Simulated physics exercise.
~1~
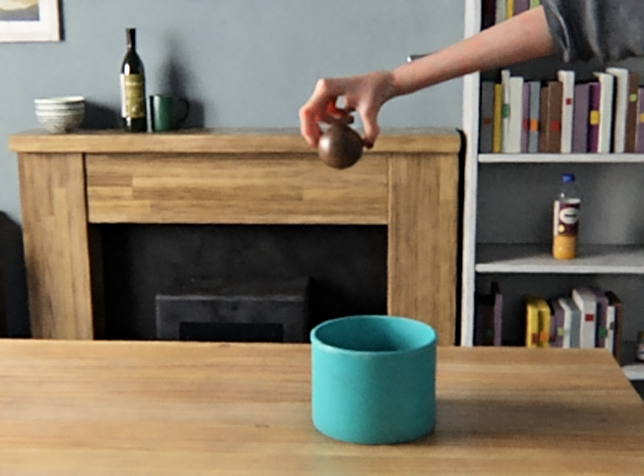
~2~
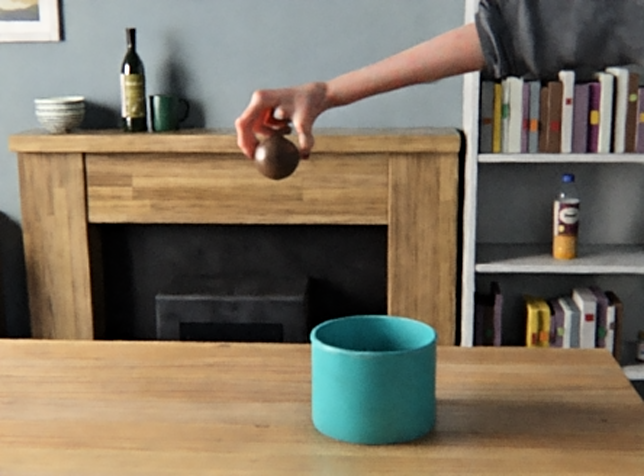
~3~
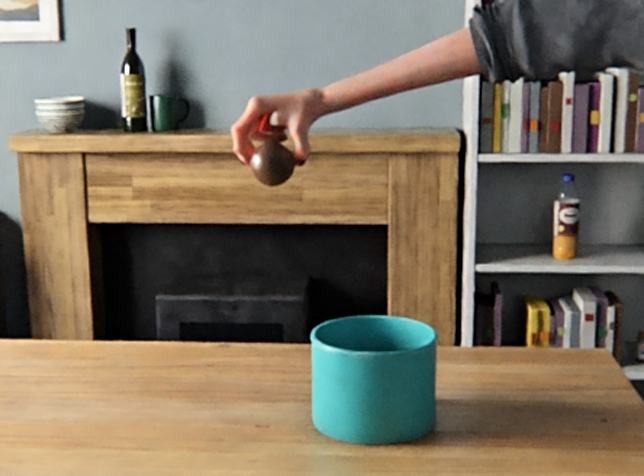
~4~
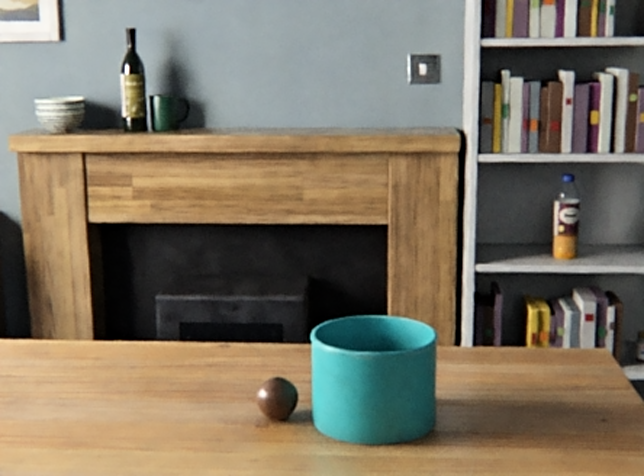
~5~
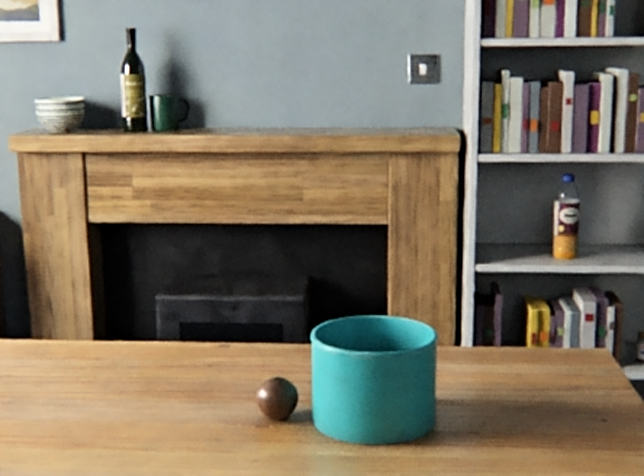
A brown onion held by a hand moves left, drops, and lands outside the teal container.
